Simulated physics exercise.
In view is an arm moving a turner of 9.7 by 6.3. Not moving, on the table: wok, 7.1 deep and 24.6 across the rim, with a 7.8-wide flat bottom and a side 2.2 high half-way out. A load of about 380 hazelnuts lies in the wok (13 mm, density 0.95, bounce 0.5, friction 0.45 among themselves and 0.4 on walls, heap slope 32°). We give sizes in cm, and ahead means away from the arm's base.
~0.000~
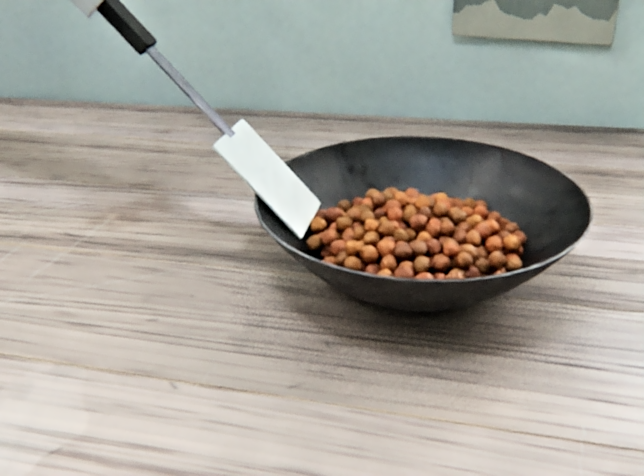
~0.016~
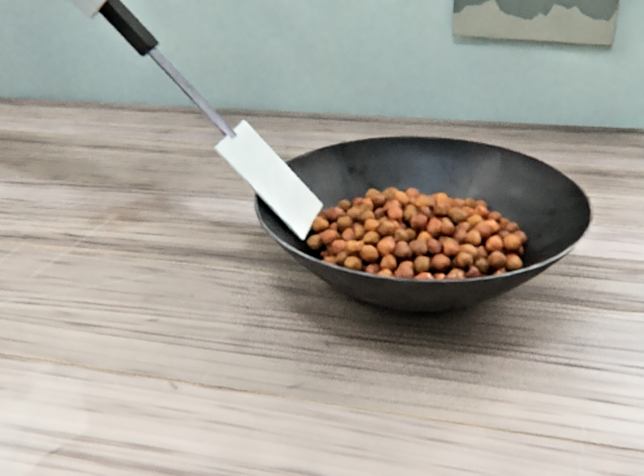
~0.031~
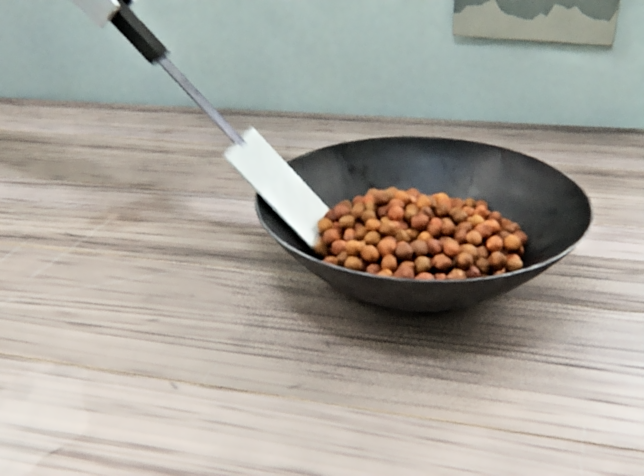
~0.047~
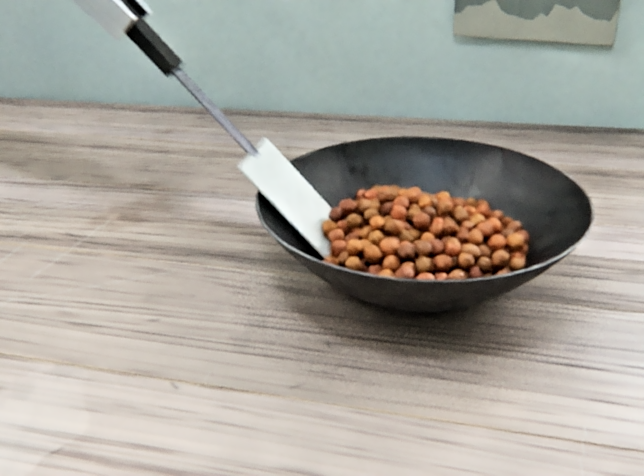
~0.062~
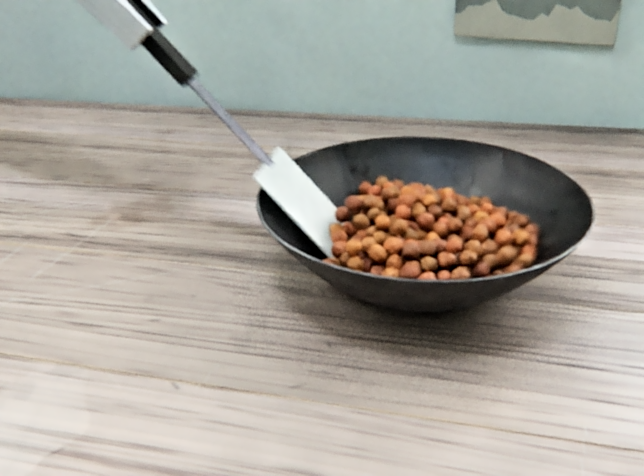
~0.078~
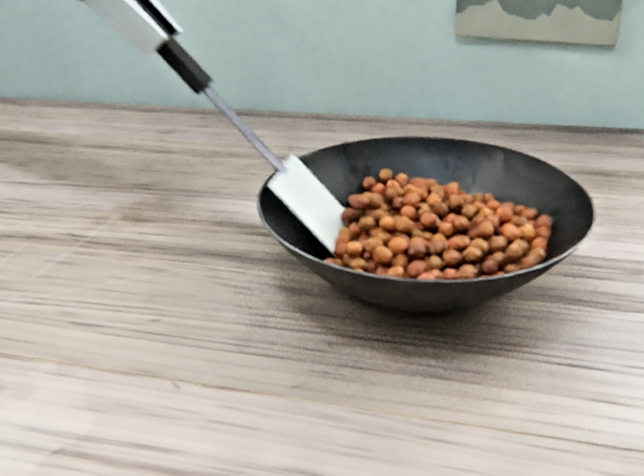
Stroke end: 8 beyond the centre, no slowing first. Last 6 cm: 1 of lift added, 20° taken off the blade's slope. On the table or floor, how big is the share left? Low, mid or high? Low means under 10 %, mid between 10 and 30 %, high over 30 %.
Mid.
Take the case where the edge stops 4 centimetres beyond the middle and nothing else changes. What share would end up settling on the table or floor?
It would come to roughly 0 percent.
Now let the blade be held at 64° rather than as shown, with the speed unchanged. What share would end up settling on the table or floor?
30 %.
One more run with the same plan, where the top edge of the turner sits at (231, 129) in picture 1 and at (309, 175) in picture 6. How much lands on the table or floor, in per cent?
Some 40 per cent.
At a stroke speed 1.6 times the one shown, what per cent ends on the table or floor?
Estimate: Approx. 45 %.
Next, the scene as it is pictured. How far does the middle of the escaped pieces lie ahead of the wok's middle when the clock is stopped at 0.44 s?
About 16 cm.
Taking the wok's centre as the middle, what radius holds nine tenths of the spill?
It comes to about 35 cm.
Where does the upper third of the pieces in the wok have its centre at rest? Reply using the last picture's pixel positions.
Near (525, 220).
After 0.14 s, sloping 48°, highest piece 7 above the table; 382 in the wok.
After 0.21 s, sloping 40°, highest piece 8 above the table; 382 in the wok.
After 0.44 s, sloping 28°, highest piece 9 above the table; 304 in the wok, 54 on the table or floor, 24 on the blade or in flight.
After 1.49 s, sloping 28°, highest piece 8 above the table; 303 in the wok, 79 on the table or floor.
At rest, 303 in the wok, 79 on the table or floor. That is 21 % on the table or floor.
